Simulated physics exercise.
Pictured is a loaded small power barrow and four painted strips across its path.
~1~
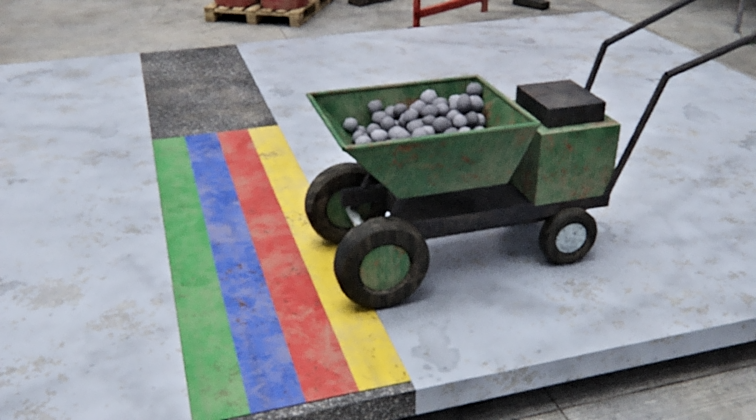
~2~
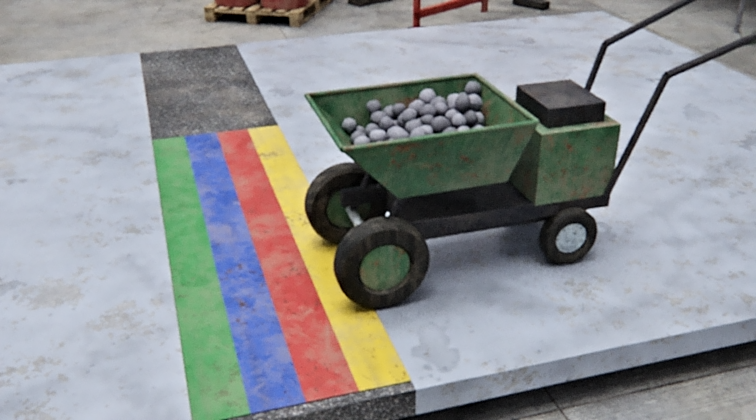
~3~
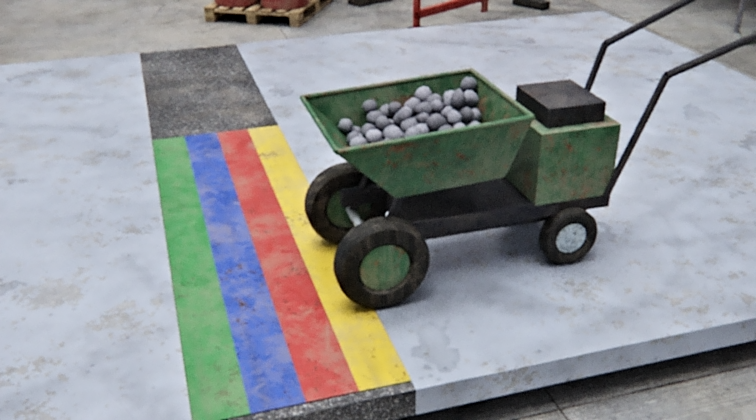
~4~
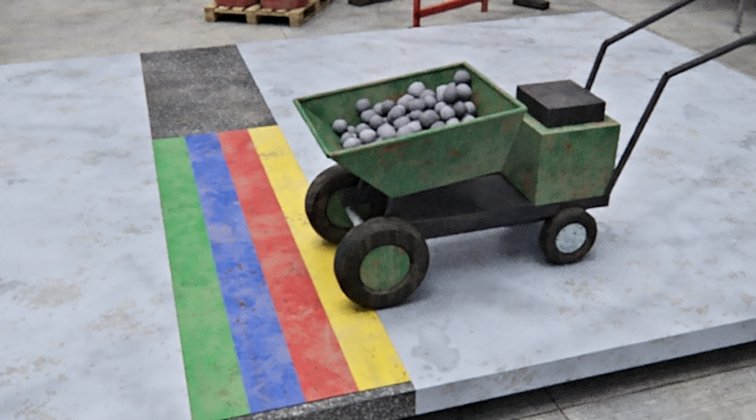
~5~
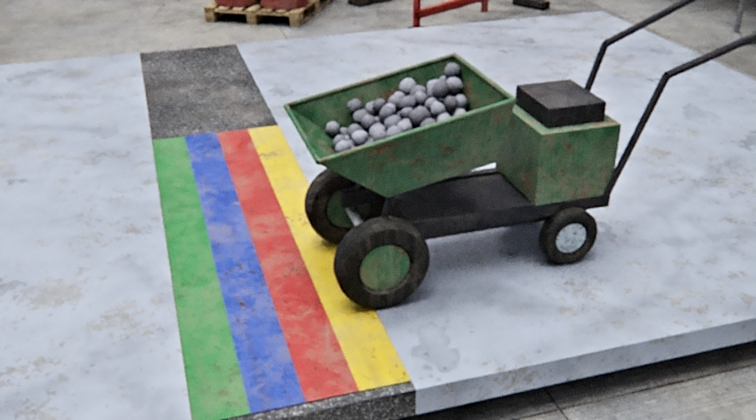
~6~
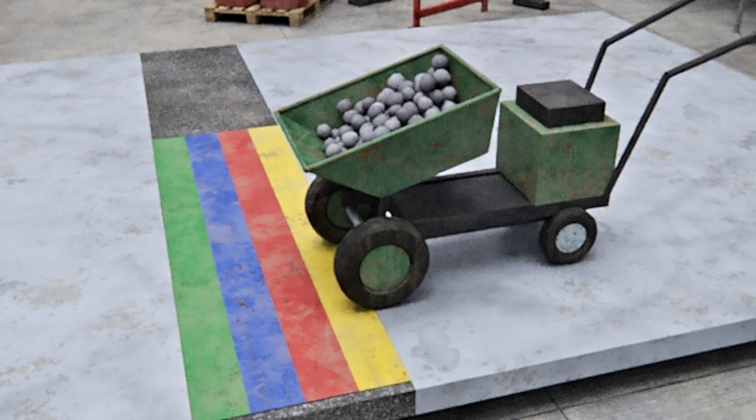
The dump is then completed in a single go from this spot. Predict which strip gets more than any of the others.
The green strip gets the most.
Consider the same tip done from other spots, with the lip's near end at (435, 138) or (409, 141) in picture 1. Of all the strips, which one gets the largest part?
Taking them in order, it would be the red one and then that blue strip.
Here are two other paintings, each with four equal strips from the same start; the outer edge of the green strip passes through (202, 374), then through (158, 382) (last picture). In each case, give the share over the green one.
In turn 40 and 40 in a hundred.
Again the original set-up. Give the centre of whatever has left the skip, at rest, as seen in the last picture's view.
(189, 293).
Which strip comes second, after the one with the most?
Next in line is that blue strip.
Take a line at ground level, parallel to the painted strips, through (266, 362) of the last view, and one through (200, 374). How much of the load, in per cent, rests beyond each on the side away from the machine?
Close to 100 and 50 per cent respectively.
Shortly afterwards, skip tipped steeply; the whole lot in the skip.
Next, skip tipped steeply; the bulk in the skip; a little over the blue strip; a little over the green strip; only a few falling; only a few off the paint.
Some moments later, skip tipped right over; a little in the skip; a little over the blue strip; near half over the green strip; near a third off the paint.
In the end, skip tipped right over; none at all over the yellow strip; none at all over the red strip; near a quarter over the blue strip; near a third over the green strip; near a third off the paint.
